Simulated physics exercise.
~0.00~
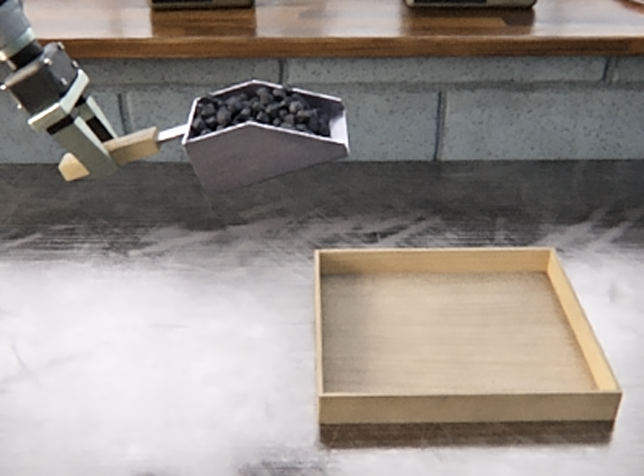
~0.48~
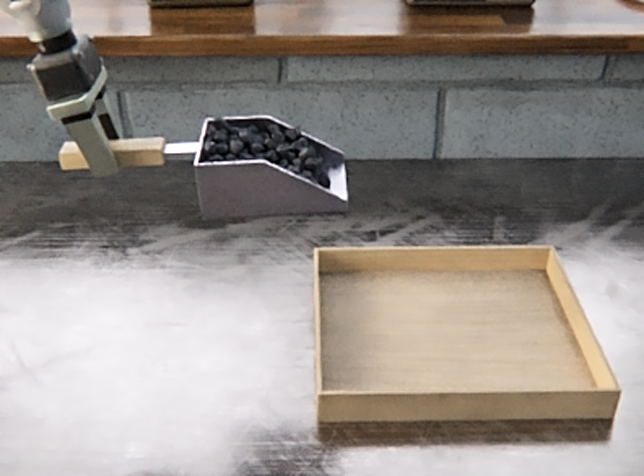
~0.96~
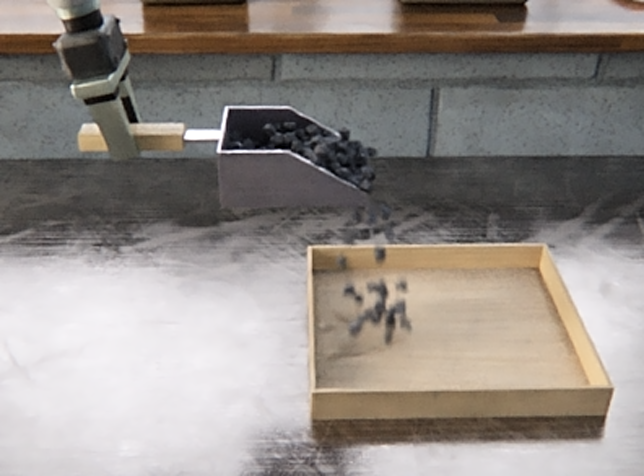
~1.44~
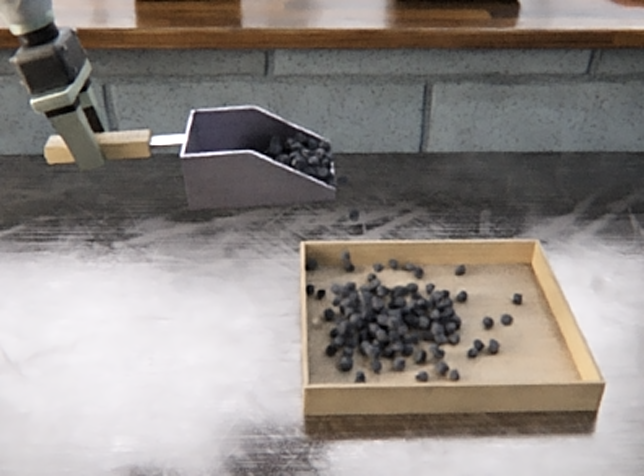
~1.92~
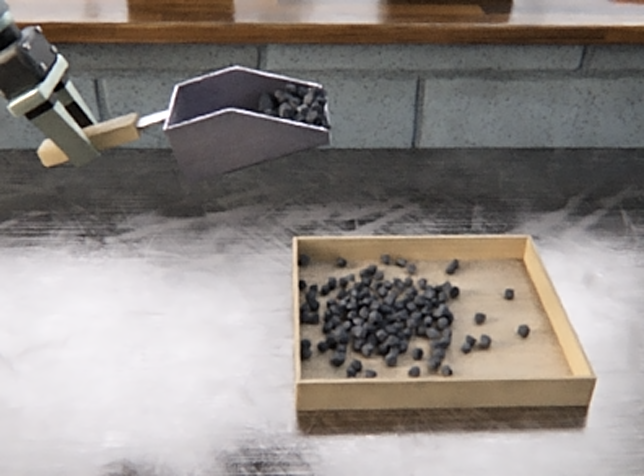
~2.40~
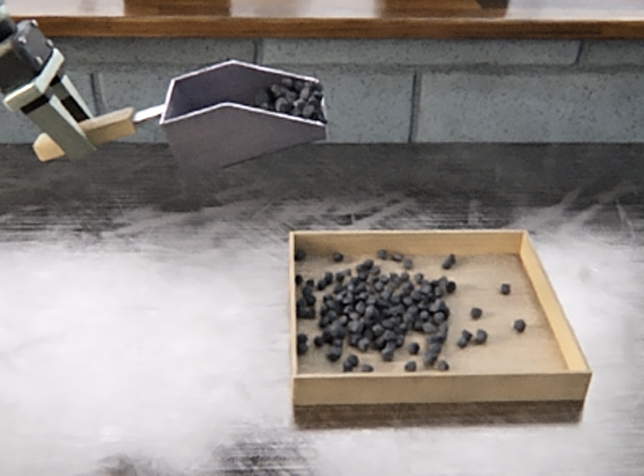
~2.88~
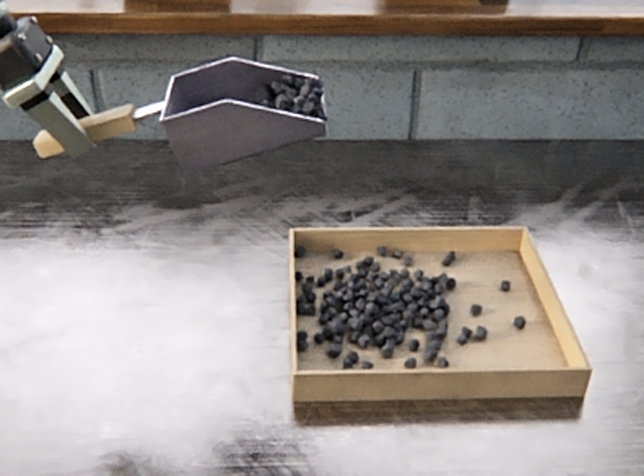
A dark, pale-streaked tabletop is seen from slightly above, with a grey block wall and a wooden ledge behind it. At the upper left, a robot gripper holds a grey scoop by its light wooden handle, heaped with small dark pebbles, while a shallow wooden tray rests at the right. The scoop lowers and tips forward, and pebbles spill over its front edge into the tray. It then tilts back and rises, stopping the flow. Finally it holds still with a smaller portion inside, while most of the pebbles lie scattered across the tray, thickest toward its left.
